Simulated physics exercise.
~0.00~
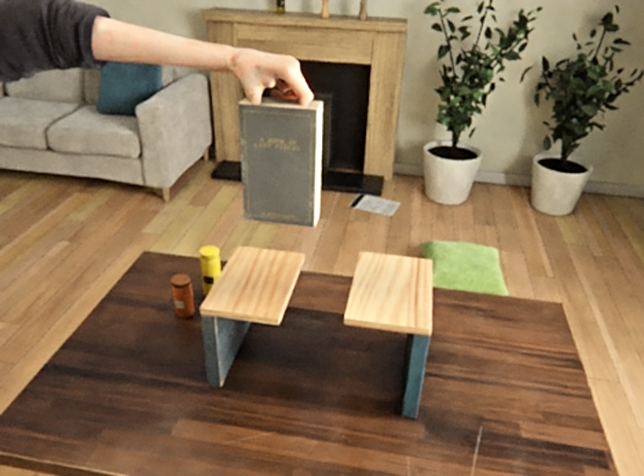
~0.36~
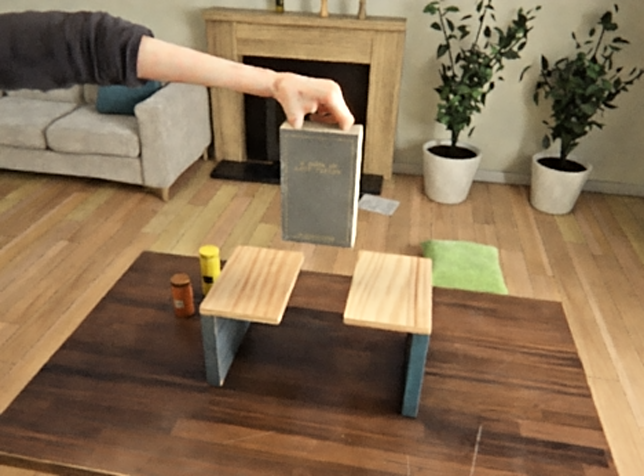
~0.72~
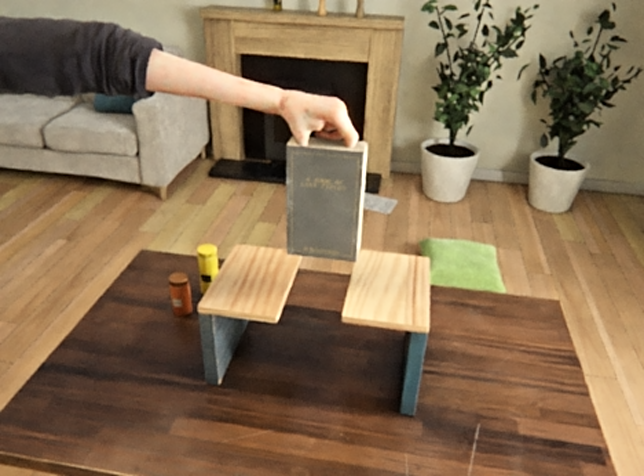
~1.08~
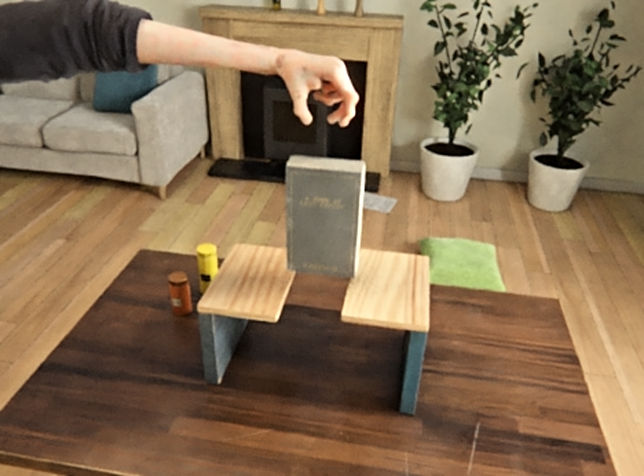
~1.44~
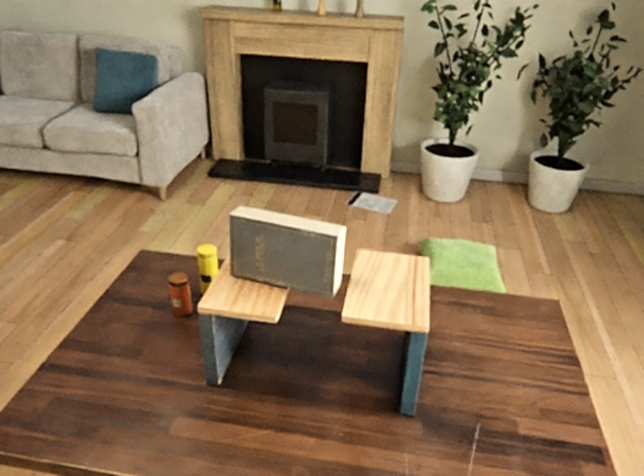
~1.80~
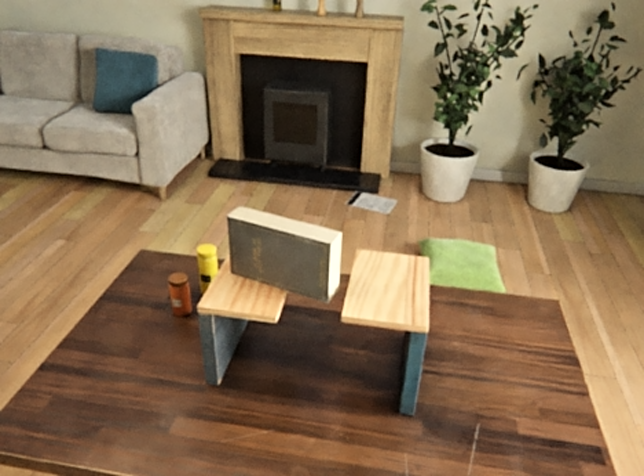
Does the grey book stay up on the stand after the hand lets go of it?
Yes, the book tips onto its side and lodges on top of the stand, by the left board, instead of dropping through the gap.
A grey book, held upright by a hand reaching in from the left, hangs above a low stand with two pale wooden tops and a gap between them. The stand sits on a dark wooden table in a living room, seen from slightly above, with a yellow shaker and an orange one to its left and a sofa, fireplace and potted plants behind. The hand moves the book right and lowers it to the gap, then lets go and draws back. The book tips left onto its side and ends lodged on top, by the left board, while both shakers stay put.
